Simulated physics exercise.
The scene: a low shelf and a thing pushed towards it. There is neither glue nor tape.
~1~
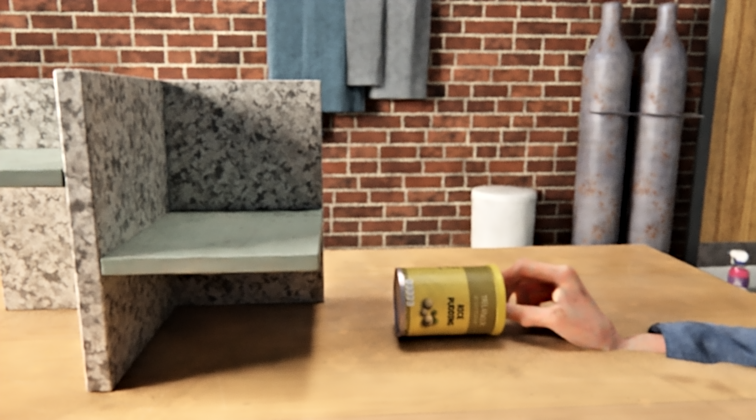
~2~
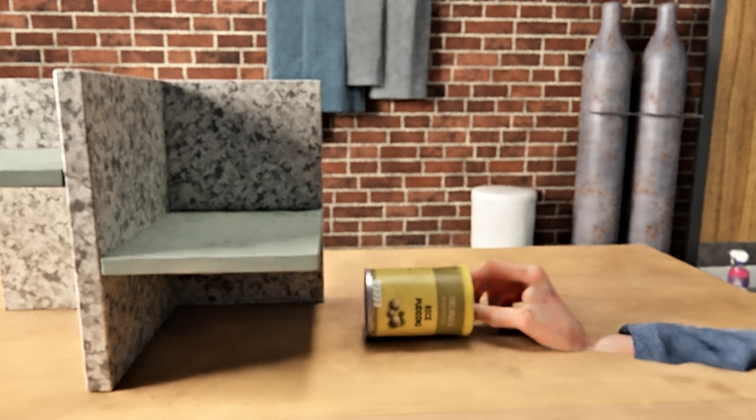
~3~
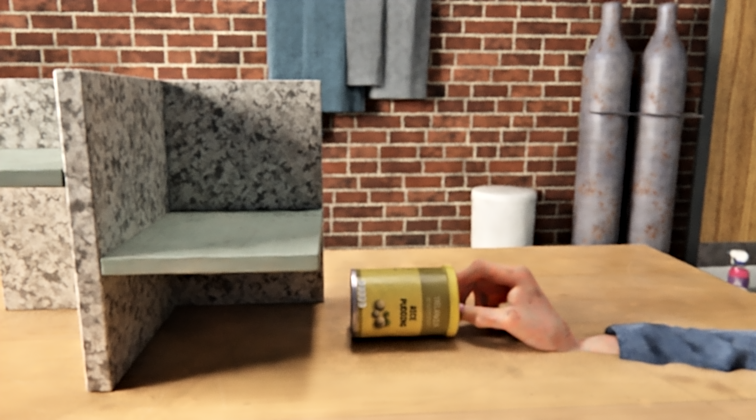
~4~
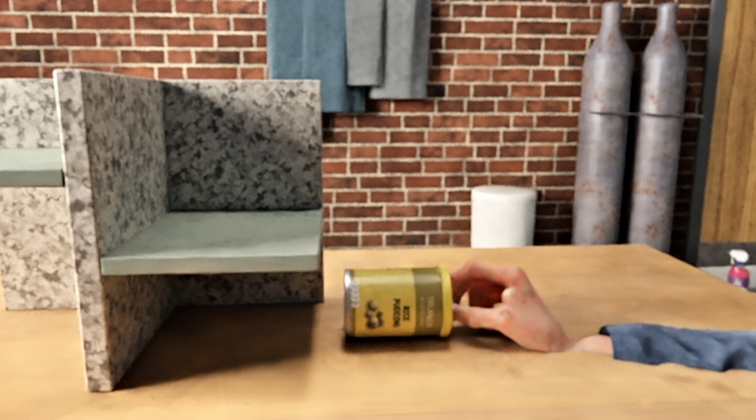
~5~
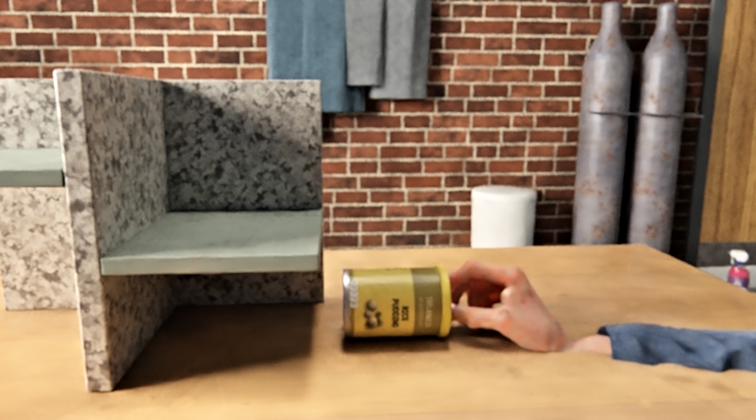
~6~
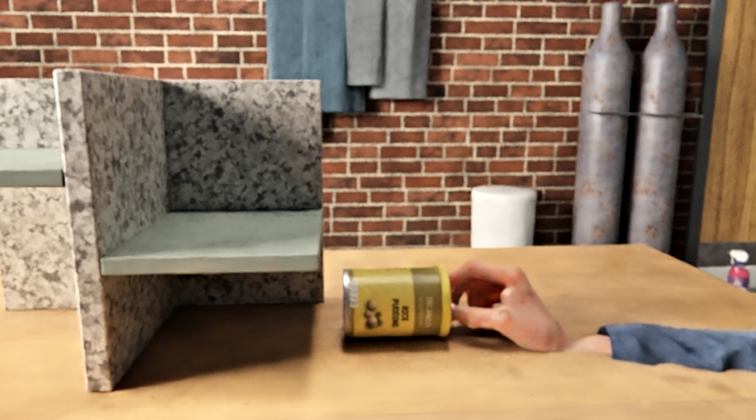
A hand slid a yellow tin of rice pudding, lying on its side, leftward across a wooden table towards a low shelf, moving it a short way before both stayed still beside the shelf.
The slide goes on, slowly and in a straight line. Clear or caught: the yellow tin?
It goes right in.
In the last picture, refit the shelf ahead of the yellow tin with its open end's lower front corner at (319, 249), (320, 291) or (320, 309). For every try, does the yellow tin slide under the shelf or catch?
Yellow tin - passes; passes; snags.
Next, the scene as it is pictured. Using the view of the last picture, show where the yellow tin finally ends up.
You'll find it close to (267, 306).
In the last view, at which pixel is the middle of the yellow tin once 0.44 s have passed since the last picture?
Predicted middle: Around (340, 303).
Then, 0.44 s later than the last frame, yellow tin sliding up to the opening near (341, 303).
When it is over, the yellow tin slides in, near (267, 306).
